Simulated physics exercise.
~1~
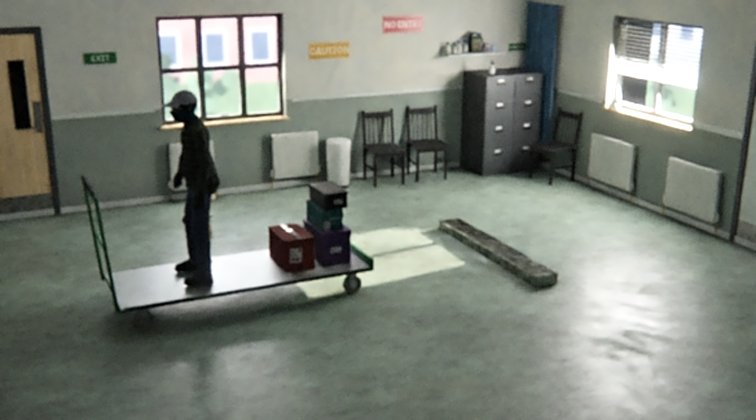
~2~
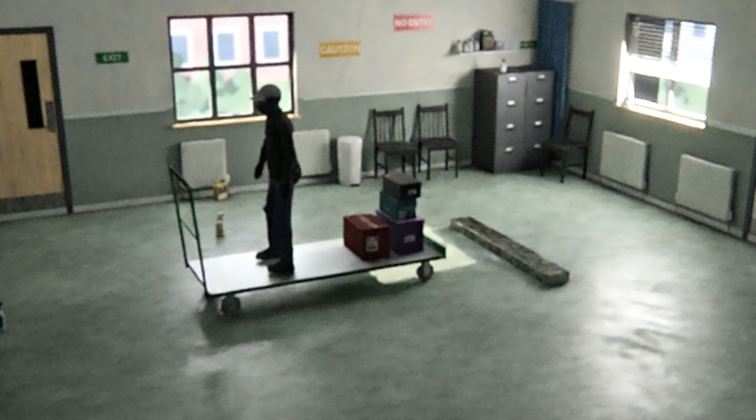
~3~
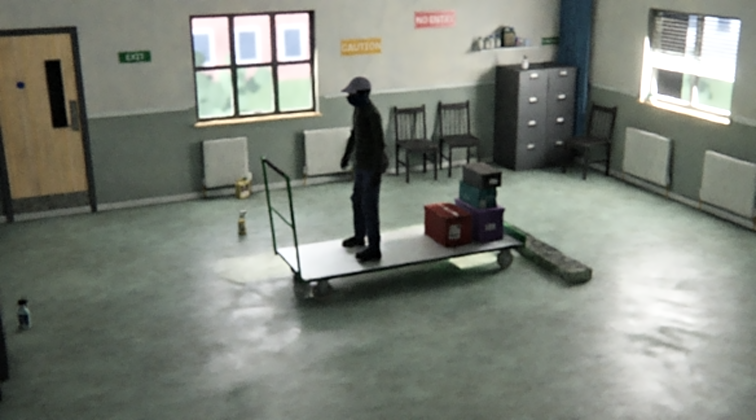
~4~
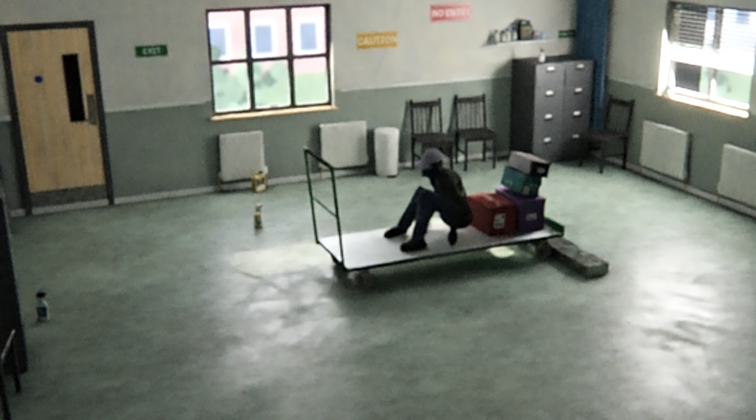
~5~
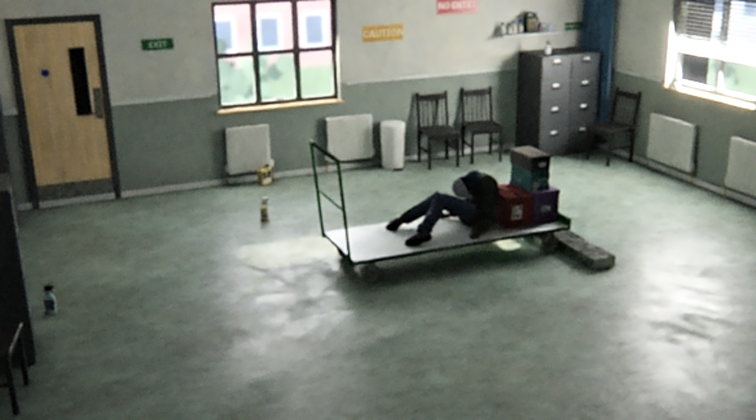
Masked figure in a cap riding a platform trolley right into a floor beam, toppling back against boxes that stay aboard.
